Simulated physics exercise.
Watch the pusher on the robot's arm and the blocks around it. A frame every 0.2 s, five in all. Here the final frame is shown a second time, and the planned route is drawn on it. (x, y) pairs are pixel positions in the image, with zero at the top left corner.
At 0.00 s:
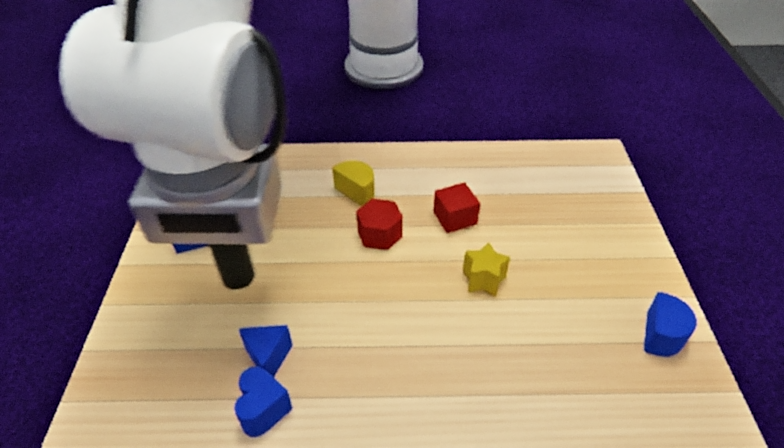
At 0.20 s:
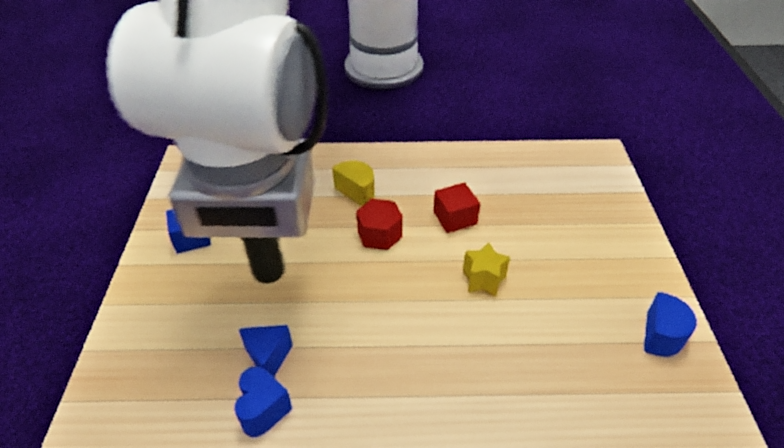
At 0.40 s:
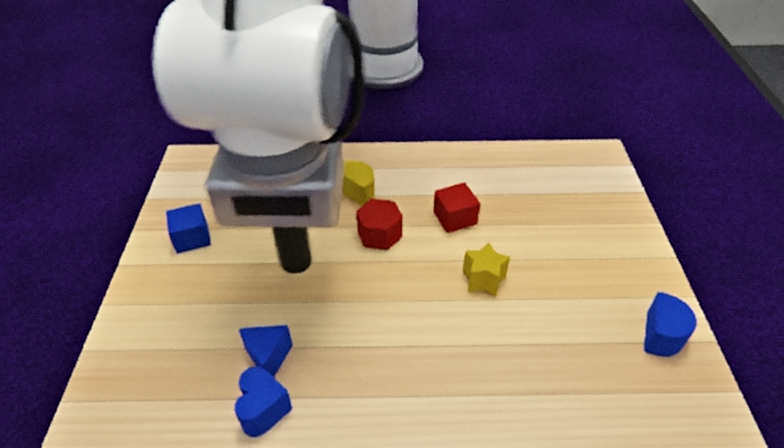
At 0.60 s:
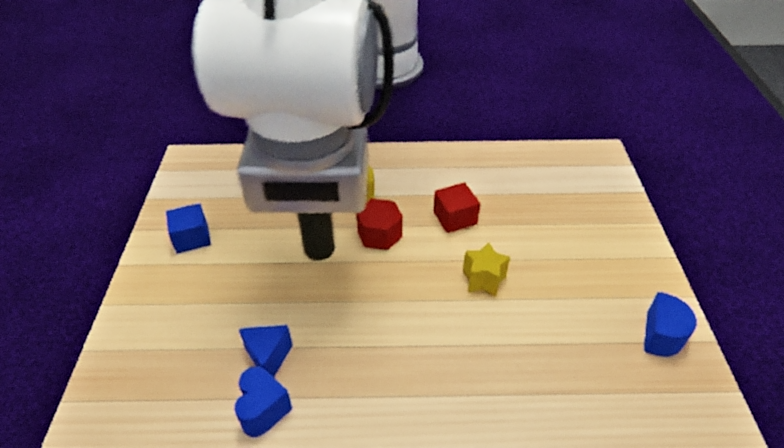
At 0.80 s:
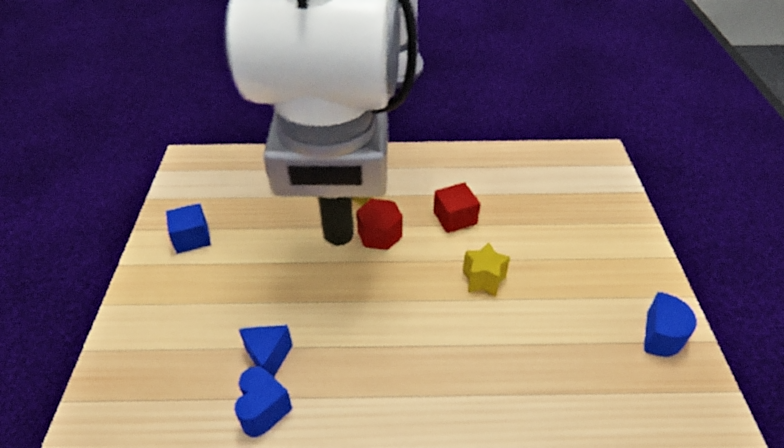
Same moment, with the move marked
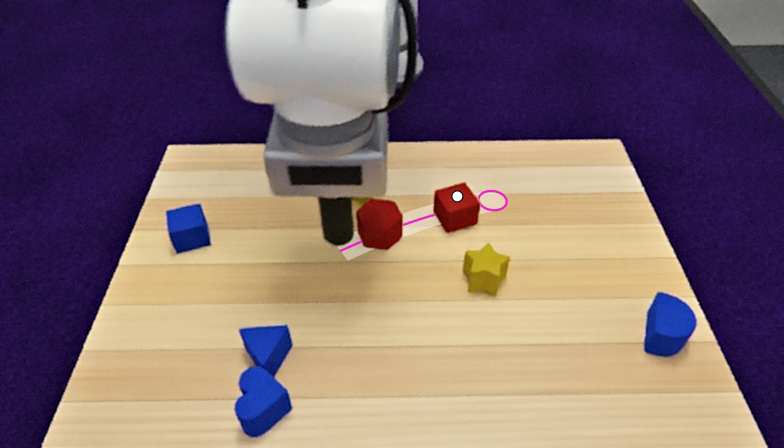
In this clip, a white robot arm with a dark pusher glides rightward and slightly away from the viewer over a wooden board, passing in front of the yellow half-round block beside the red hexagon while the scattered blocks stay still.
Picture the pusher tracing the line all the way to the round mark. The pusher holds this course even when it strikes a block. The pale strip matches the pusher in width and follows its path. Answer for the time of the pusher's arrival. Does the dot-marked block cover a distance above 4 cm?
It seems so.
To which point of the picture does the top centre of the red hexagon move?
Final place: (469, 161).
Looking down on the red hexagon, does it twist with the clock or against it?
Direction: Anticlockwise.
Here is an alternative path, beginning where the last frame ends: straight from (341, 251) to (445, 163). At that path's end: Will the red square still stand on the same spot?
Final answer: No.
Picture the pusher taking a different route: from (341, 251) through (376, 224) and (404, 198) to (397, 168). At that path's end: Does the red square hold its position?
My answer is no.
The drawn path runs from (341, 251) through (392, 229) and (442, 213) to (493, 200); the dot is on the red square.
On the path given first. One third of the way, pusher (392, 214); red hexagon (420, 192), turned 15° anticlockwise; red square (462, 195), turned 15° clockwise.
Two thirds of the way, pusher (445, 197); red hexagon (457, 170), turned 55° anticlockwise; red square (487, 189), turned 55° clockwise.
At the end, pusher (495, 185); yellow half-round block not moved; red hexagon (469, 161), turned 90° anticlockwise; red square (535, 184), turned 75° clockwise.
